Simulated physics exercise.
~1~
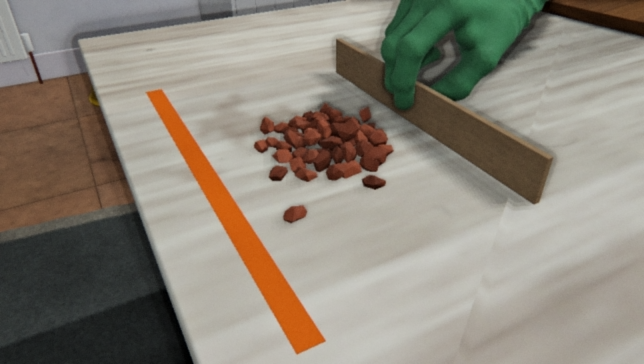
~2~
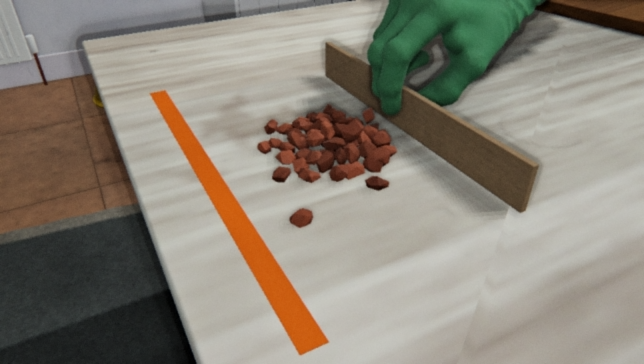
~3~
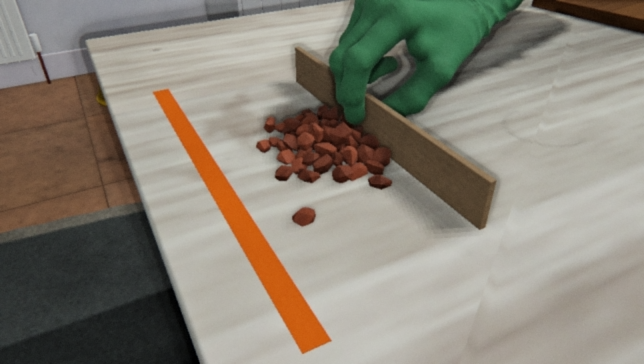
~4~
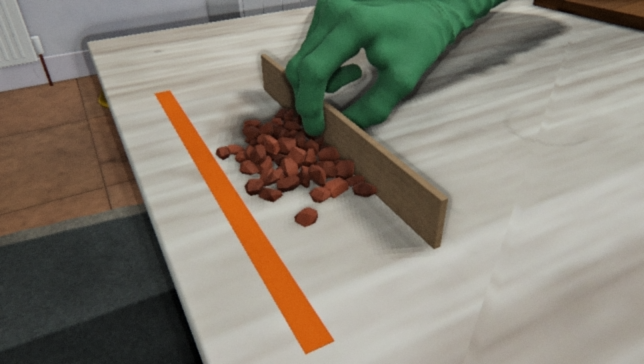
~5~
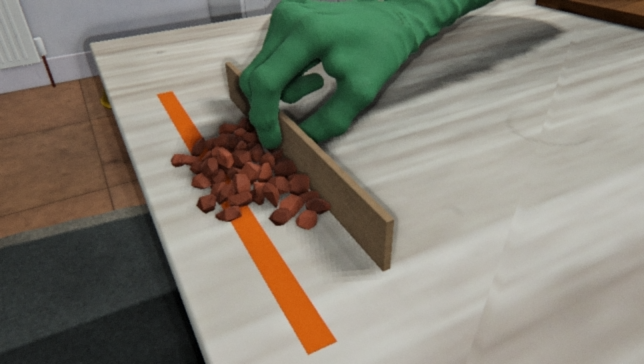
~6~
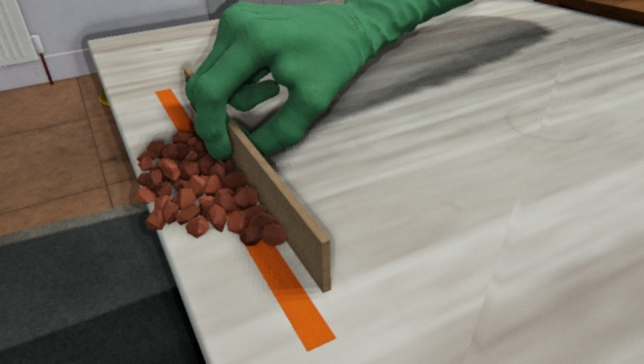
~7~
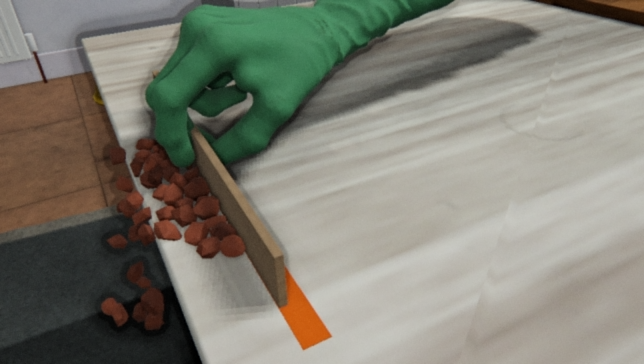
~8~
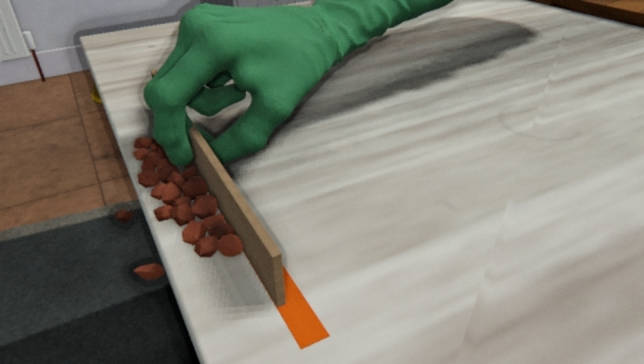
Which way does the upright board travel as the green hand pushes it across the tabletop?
The board moves to the left, pushing the reddish-brown chunks ahead of it towards the table's edge.
